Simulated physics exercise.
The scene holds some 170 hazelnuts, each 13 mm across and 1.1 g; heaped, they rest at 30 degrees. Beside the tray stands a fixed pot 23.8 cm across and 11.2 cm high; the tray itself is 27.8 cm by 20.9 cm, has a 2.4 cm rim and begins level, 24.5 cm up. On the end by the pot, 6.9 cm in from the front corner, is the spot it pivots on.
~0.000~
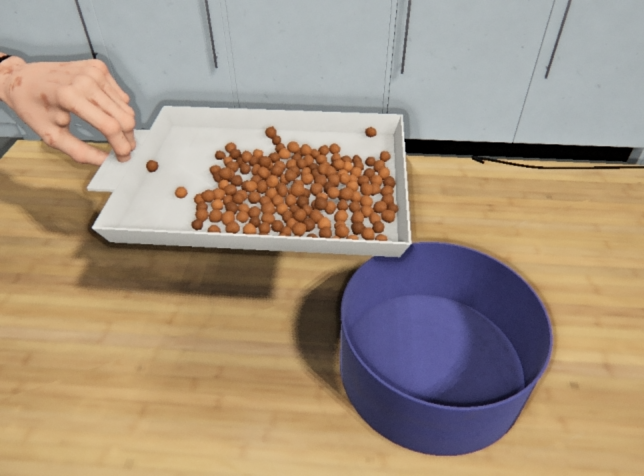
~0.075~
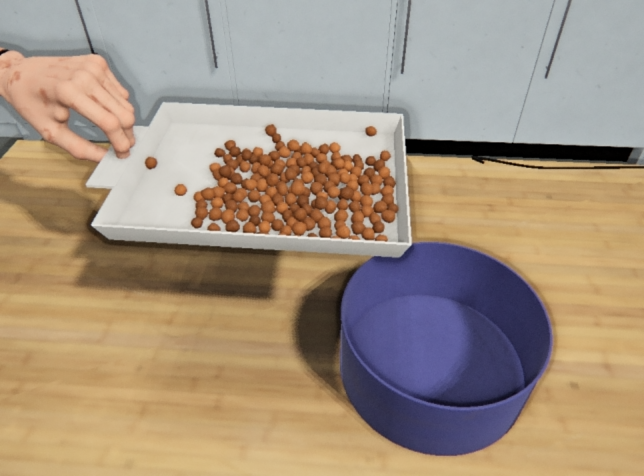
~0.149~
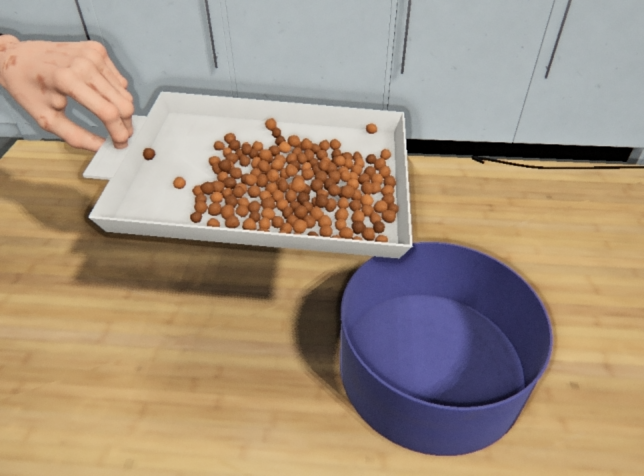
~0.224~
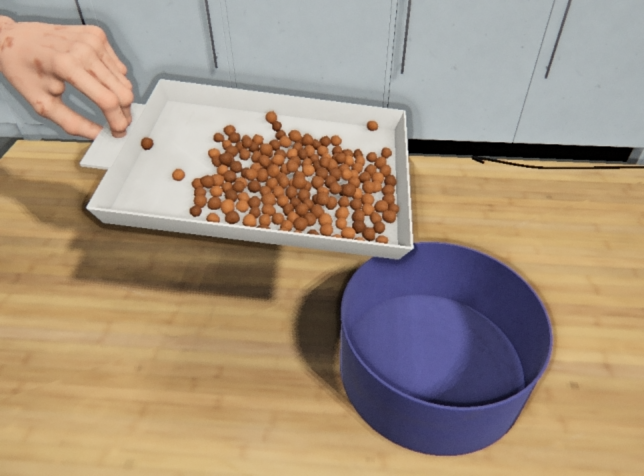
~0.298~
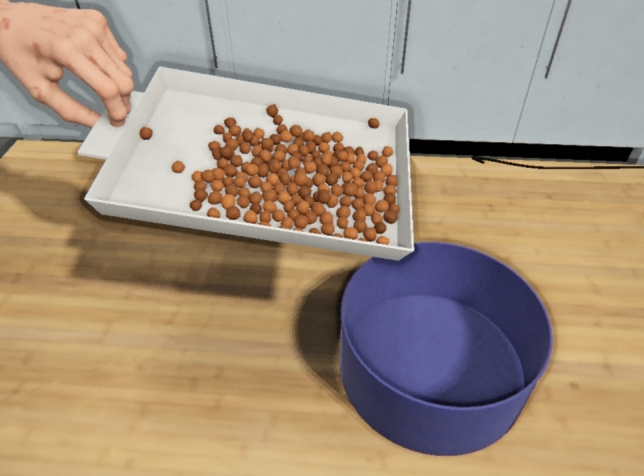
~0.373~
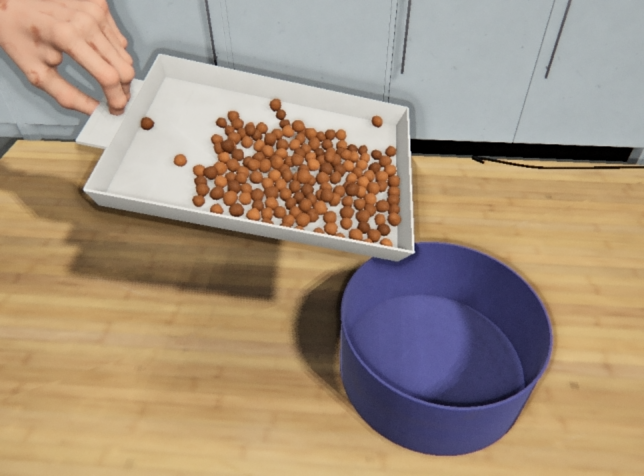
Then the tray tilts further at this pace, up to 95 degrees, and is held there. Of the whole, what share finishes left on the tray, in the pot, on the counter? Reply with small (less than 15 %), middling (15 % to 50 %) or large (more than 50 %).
Left on the tray - small, pot - large, counter - small.
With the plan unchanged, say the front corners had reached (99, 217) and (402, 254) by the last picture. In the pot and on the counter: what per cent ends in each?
Pot: 65, counter: 35.
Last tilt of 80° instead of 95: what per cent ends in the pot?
100 per cent.
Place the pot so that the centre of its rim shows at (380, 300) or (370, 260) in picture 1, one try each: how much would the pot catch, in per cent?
About 95 and 20 per cent.
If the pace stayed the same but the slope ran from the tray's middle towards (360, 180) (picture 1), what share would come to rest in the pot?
The share comes to about 65 in a hundred.
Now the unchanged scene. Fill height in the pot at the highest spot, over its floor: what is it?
About 2.5 centimetres.
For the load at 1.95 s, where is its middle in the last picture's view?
Near pixel (426, 249).
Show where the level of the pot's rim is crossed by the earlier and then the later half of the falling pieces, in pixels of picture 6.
Earlier half at about (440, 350), later half at about (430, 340) in pixels.
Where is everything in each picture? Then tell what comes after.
Tray tilt 0 degrees, front corners at (103, 223) and (402, 238); middle of the pieces at (293, 193); pot at (444, 314), in the first picture.
Tray tilt 1 degrees, front corners at (102, 220) and (402, 238); middle of the pieces at (293, 191), in the second picture.
Tray tilt 4 degrees, front corners at (100, 212) and (403, 240), lowest corner right front; middle of the pieces at (294, 188), in the third picture.
Tray tilt 7 degrees, front corners at (98, 203) and (404, 241), lowest corner right front; middle of the pieces at (294, 184), in the fourth picture.
Tray tilt 10 degrees, front corners at (97, 194) and (405, 243), lowest corner right front; middle of the pieces at (295, 181), in the fifth picture.
Tray tilt 13 degrees, front corners at (96, 185) and (406, 245), lowest corner right front; middle of the pieces at (298, 178); pot at (444, 314). The tray's pace is about 40 degrees a second, in the sixth picture.
After 1.32 s, tilt 51 degrees; the tray holds 100 %, the pot 0 %.
After 1.95 s, tilt 76 degrees; the tray holds 55 %, the pot 30 %.
After 2.62 s, tilt 95 degrees; the tray holds 0 %, the pot 100 %.
In the end, at 3.2 s, tray 0 %, pot 100 %, counter 0 %.
